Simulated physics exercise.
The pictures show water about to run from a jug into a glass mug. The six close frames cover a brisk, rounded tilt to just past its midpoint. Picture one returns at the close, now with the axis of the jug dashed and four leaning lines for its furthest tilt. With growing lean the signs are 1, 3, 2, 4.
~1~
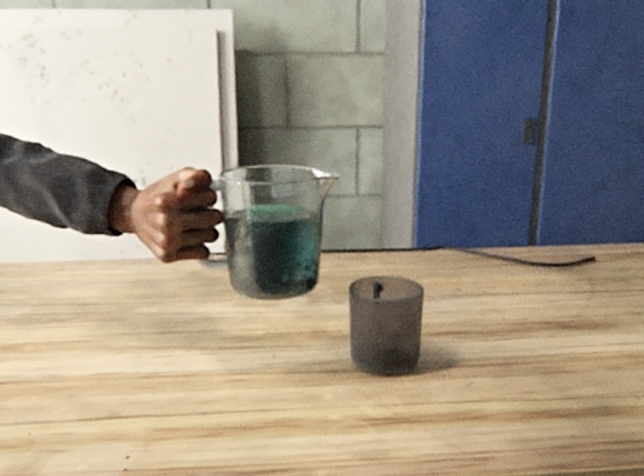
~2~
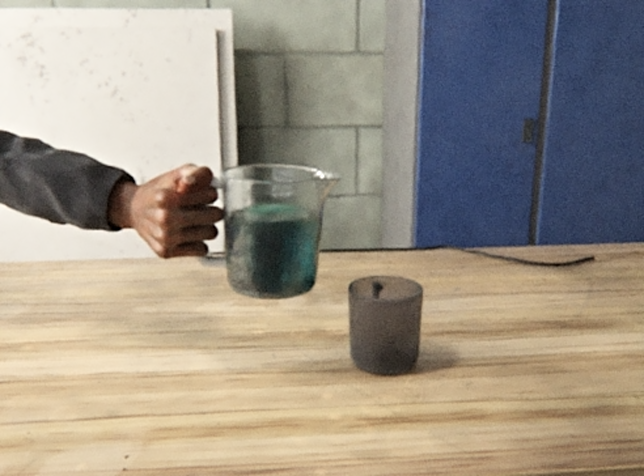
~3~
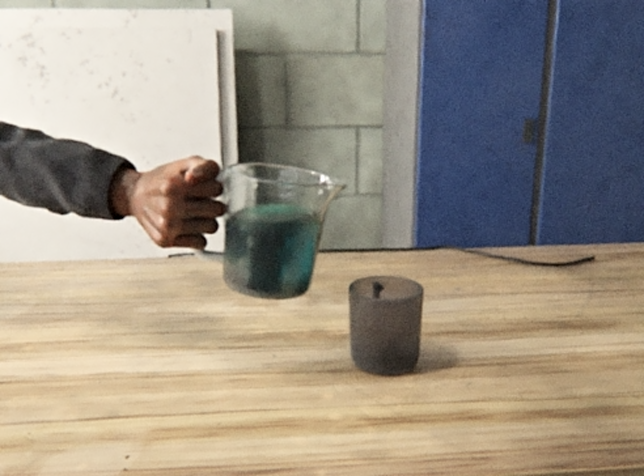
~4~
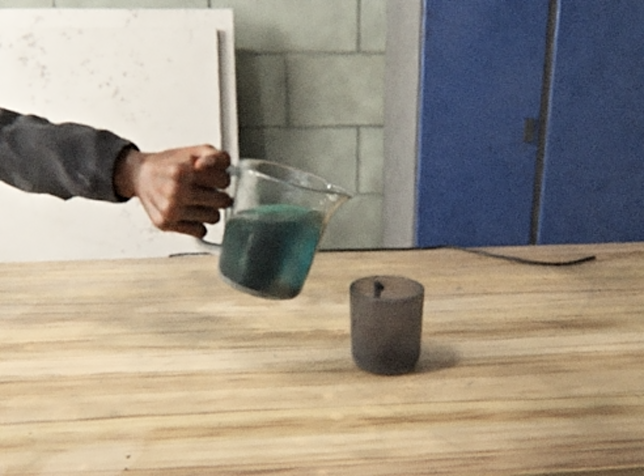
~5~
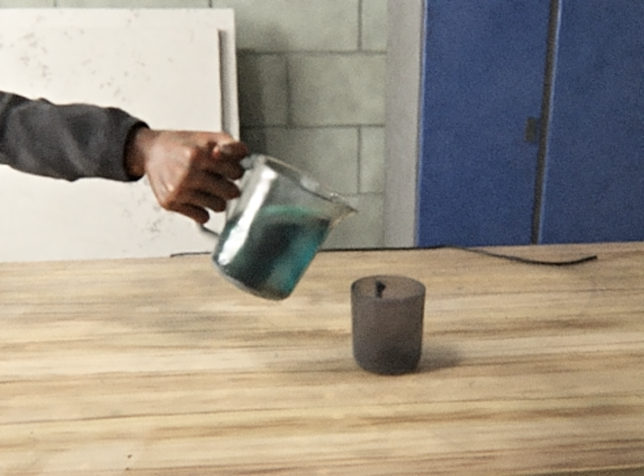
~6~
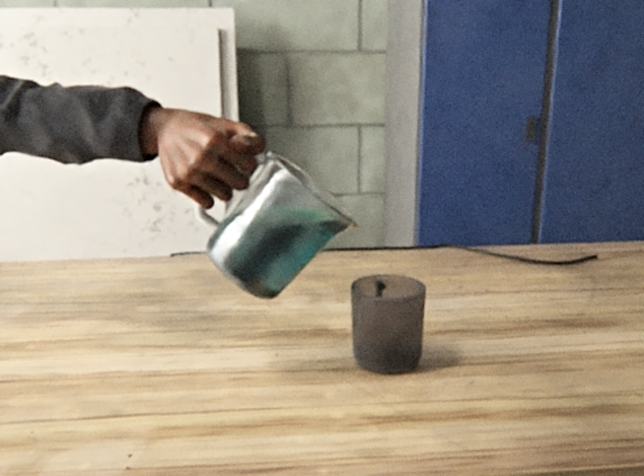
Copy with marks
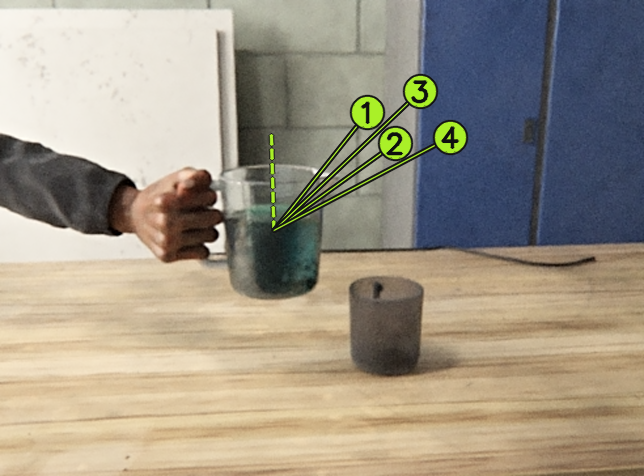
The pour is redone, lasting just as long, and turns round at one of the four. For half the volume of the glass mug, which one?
It is 4.
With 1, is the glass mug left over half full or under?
Under.
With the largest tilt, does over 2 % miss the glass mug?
No, it does not.
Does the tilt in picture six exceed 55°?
No.
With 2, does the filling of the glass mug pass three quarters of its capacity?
No.
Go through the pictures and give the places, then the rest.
Upright, lip at (338, 175); rim of the glass mug round (386, 287); nothing has left yet, in the first picture.
Tipped about 2°, lip at (339, 177); nothing has left yet, in the second picture.
Tipped about 8°, lip at (345, 185); nothing has left yet, in the third picture.
Tipped about 17°, lip at (351, 196); nothing has left yet, in the fourth picture.
Tipped about 28°, lip at (357, 211); nothing has left yet, in the fifth picture.
Tipped about 40°, lip at (359, 226); nothing has left yet, in the sixth picture.
In lime, 1 at (357, 126); 2 at (381, 153); 3 at (408, 102); 4 at (435, 144).
With 1, the glass mug ends with about 4 % of what it can hold.
With 2, the glass mug ends with about 29 % of what it can hold.
With 3, the glass mug ends with about 13 % of what it can hold.
With 4, the glass mug ends with about 52 % of what it can hold.
